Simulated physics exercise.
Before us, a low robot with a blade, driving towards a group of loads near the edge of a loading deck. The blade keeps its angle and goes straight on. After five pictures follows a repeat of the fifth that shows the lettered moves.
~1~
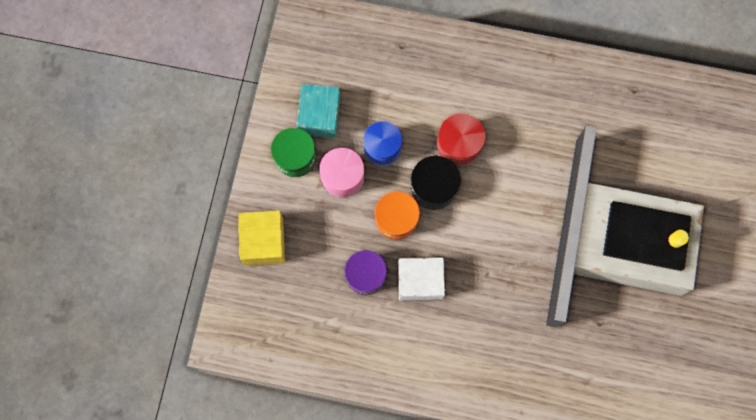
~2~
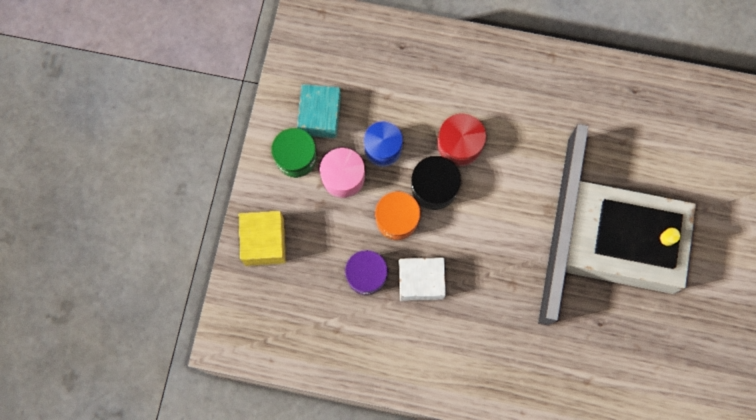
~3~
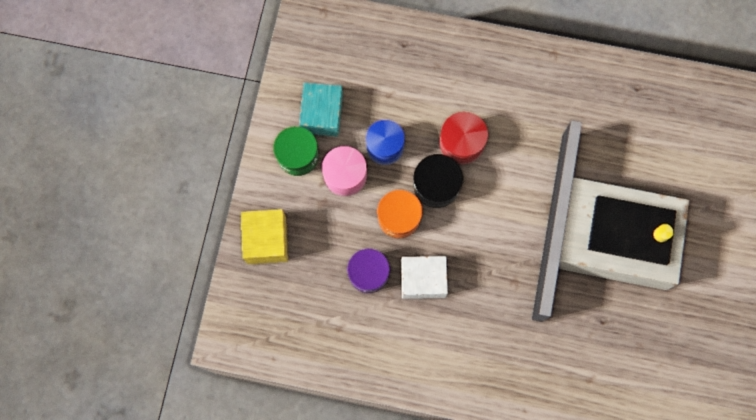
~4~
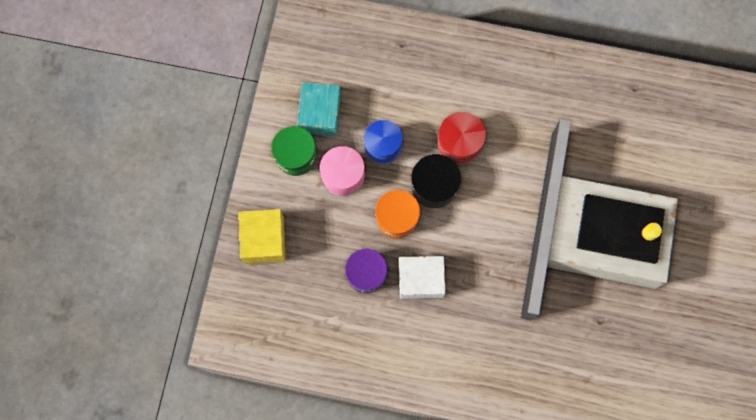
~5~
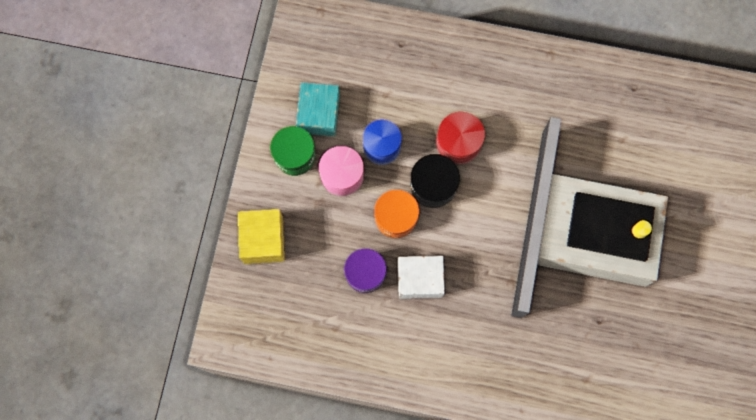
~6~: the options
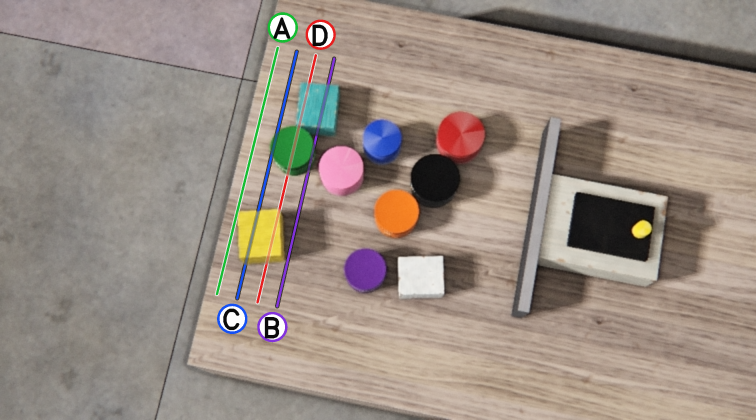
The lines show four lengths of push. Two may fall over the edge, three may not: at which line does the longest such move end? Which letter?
No farther than B.
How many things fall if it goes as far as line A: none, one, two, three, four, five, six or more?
In all, six or more.
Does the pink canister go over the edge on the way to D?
Yes.
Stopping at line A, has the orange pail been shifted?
By then, yes.
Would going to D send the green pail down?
Yes.
On the marked copy, A at (248, 167); B at (307, 179); C at (268, 171); D at (288, 175).
Taking B. A third of the way, robot (520, 208); white crate (412, 272); red canister (438, 134).
Two thirds of the way, robot (435, 192); yellow crate (252, 235); green pail (274, 149).
When it is over, robot (372, 179); yellow crate over the edge; green pail over the edge; two fallen.
As for the rest, A drops ten; C drops six; D drops four.
